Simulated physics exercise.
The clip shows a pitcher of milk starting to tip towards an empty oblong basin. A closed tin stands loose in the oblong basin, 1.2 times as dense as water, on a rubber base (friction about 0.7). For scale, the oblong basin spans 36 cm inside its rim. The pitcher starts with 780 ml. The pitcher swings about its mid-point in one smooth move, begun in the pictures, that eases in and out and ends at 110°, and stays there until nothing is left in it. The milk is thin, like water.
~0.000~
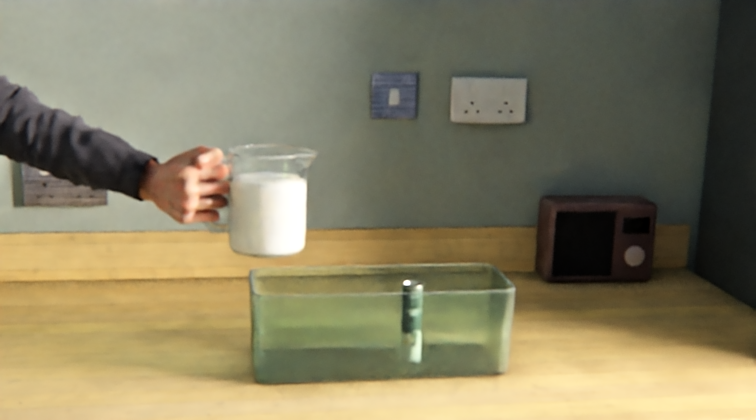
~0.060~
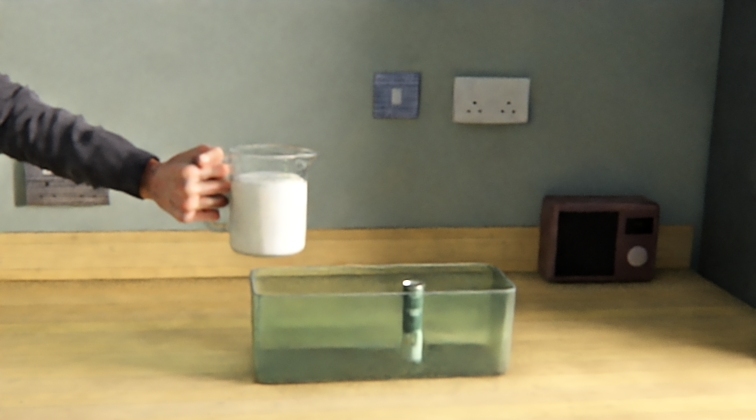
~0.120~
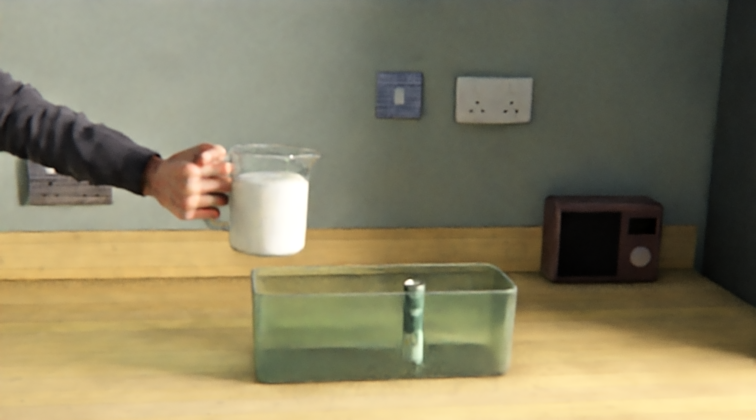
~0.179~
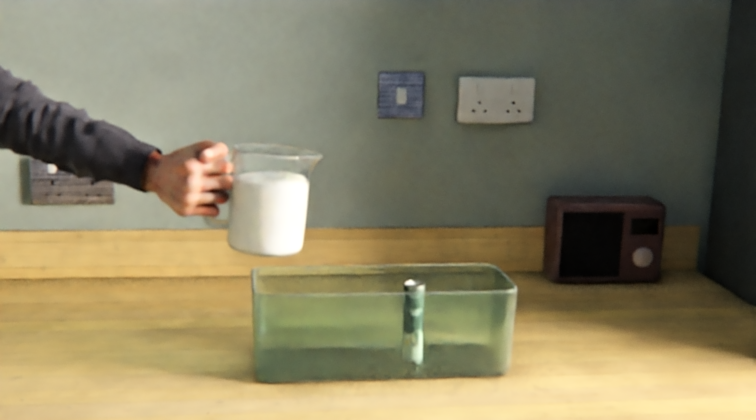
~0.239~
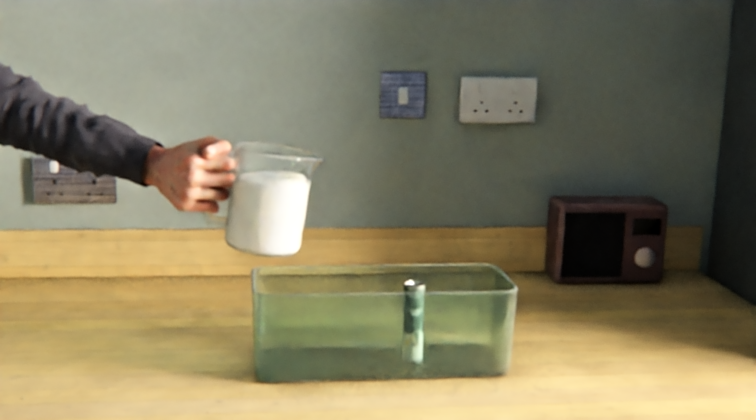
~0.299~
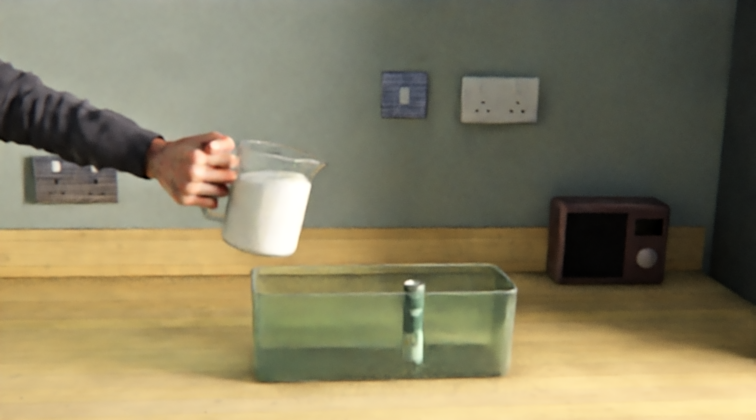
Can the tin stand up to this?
It stays up.
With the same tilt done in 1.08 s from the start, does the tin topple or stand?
Then it stays up.
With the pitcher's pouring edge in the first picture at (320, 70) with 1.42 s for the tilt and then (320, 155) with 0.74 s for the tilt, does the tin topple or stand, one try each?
First it remains upright; then it keeps standing.
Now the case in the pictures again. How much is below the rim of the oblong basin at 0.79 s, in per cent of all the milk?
Near 1 in a hundred.
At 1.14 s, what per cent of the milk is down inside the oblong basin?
Near 50 in a hundred.
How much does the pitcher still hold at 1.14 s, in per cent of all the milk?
Near 34 in a hundred.
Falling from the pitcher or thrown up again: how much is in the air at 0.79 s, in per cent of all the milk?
Near 8 in a hundred.
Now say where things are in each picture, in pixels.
In the first frame, it leans 0°; its right rim is at (318, 153); the milk meets the walls at (230, 178) and (303, 178); the oblong basin's rim runs from (252, 283) to (504, 278); the tin's top is at (412, 287).
In the second frame, it leans 0°; its right rim is at (319, 153); the milk meets the walls at (231, 178) and (304, 178).
In the third frame, it leans 2°; its right rim is at (321, 154); the milk meets the walls at (232, 177) and (306, 178).
In the fourth frame, it leans 4°; its right rim is at (323, 156); the milk meets the walls at (233, 177) and (306, 178).
In the fifth frame, it leans 8°; its right rim is at (325, 159); the milk meets the walls at (234, 177) and (308, 177).
In the sixth frame, it leans 12°; its right rim is at (328, 163); the milk meets the walls at (234, 178) and (309, 177).
Then, 0.79 s in, the tilt is 64° and 91 per cent is still to pour; the tin stands where it began.
Then, 1.14 s in, the tilt is 100° and 34 per cent is still to pour; the tin stands where it began.
Then, 1.51 s in, the tilt is 110° and 1 per cent is still to pour; the tin stands where it began.
Then, 1.92 s in, the tilt is 110° and 0 per cent is still to pour; the tin stands where it began.
Finally, the tin stands where it began.
